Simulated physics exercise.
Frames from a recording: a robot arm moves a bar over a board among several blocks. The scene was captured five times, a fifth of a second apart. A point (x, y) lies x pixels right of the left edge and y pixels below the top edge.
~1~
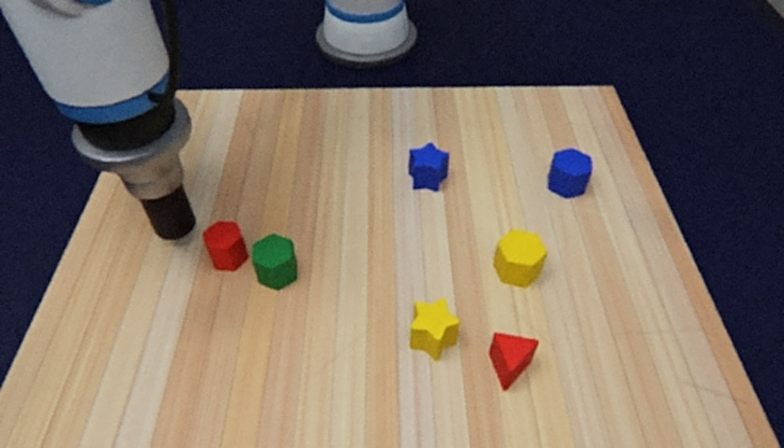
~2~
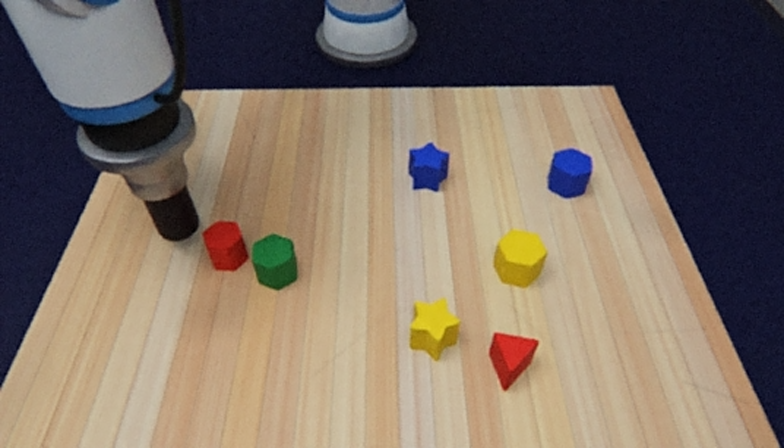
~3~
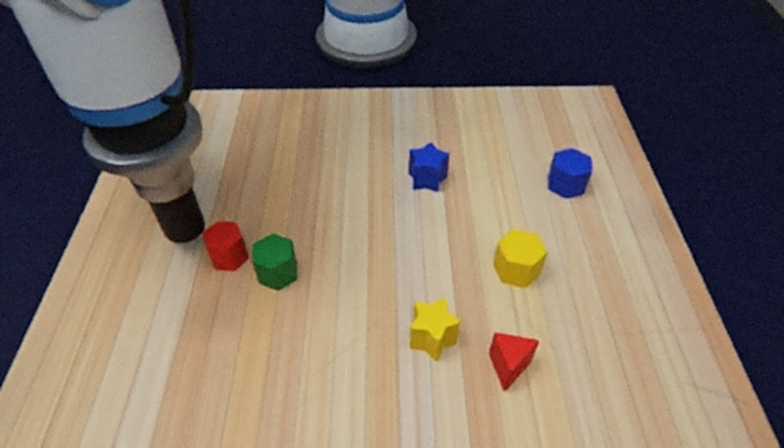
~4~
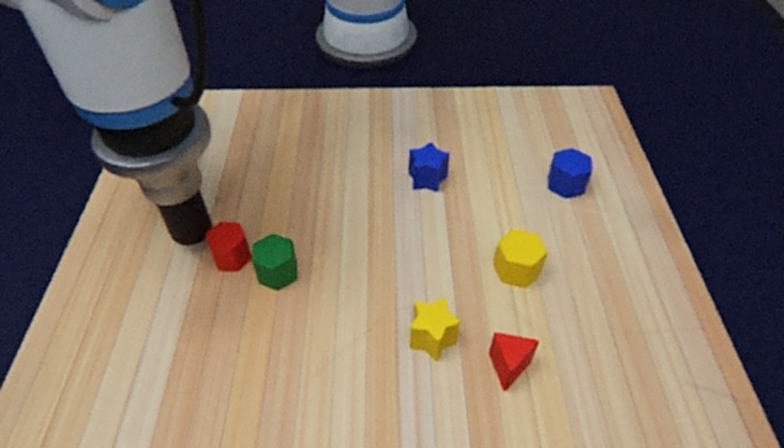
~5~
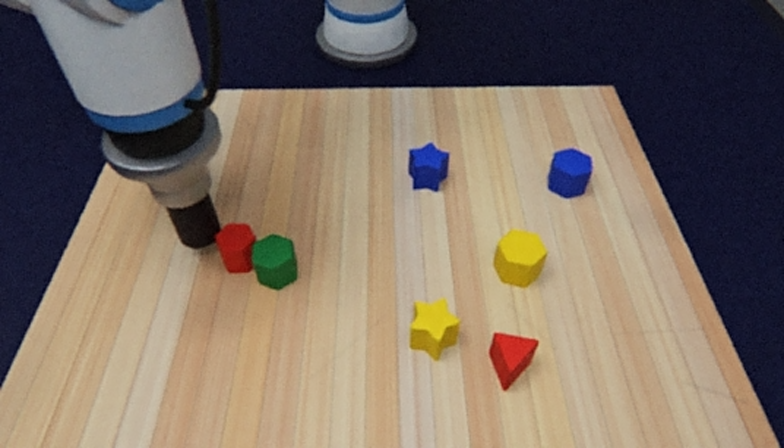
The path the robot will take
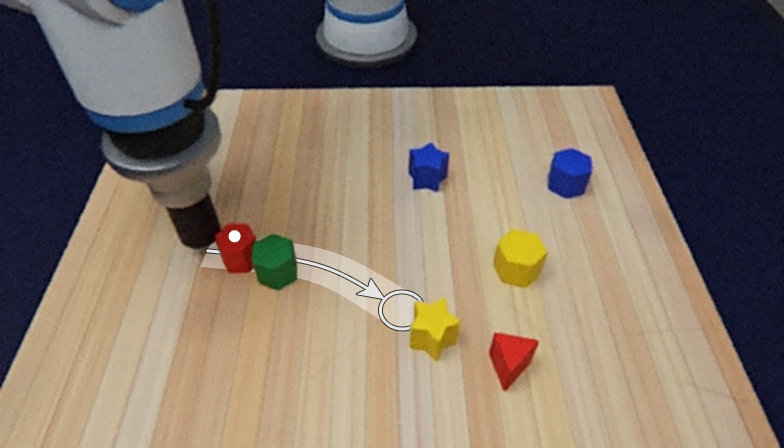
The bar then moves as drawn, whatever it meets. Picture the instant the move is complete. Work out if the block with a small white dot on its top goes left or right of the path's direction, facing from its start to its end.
The shift is leftward.
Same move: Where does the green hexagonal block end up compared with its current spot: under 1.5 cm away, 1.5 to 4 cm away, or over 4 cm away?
It's set to move over 4 cm.
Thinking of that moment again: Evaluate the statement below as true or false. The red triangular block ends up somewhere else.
That claim is false.
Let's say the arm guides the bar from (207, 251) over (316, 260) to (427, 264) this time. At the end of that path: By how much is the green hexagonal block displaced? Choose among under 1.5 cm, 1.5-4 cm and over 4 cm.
My prediction: Over 4 cm.
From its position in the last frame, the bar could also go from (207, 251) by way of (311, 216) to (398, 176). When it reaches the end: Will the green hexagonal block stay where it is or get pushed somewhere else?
The block moves away from its spot.
The line goes from (207, 251) by way of (276, 257) and (342, 275) to (402, 310); the dot is on the red hexagonal block.
On the path given first. One third of the way, bar (273, 241); red hexagonal block (310, 234), turned 35° anticlockwise; green hexagonal block (327, 262), turned 100° clockwise.
Two thirds of the way, bar (341, 259); red hexagonal block (377, 236), turned 85° anticlockwise; green hexagonal block (362, 281).
At the end, bar (403, 294); red hexagonal block (391, 240), turned 135° anticlockwise; green hexagonal block (398, 326), turned 225° clockwise; yellow star (440, 322), turned 20° anticlockwise; red triangular block unmoved.
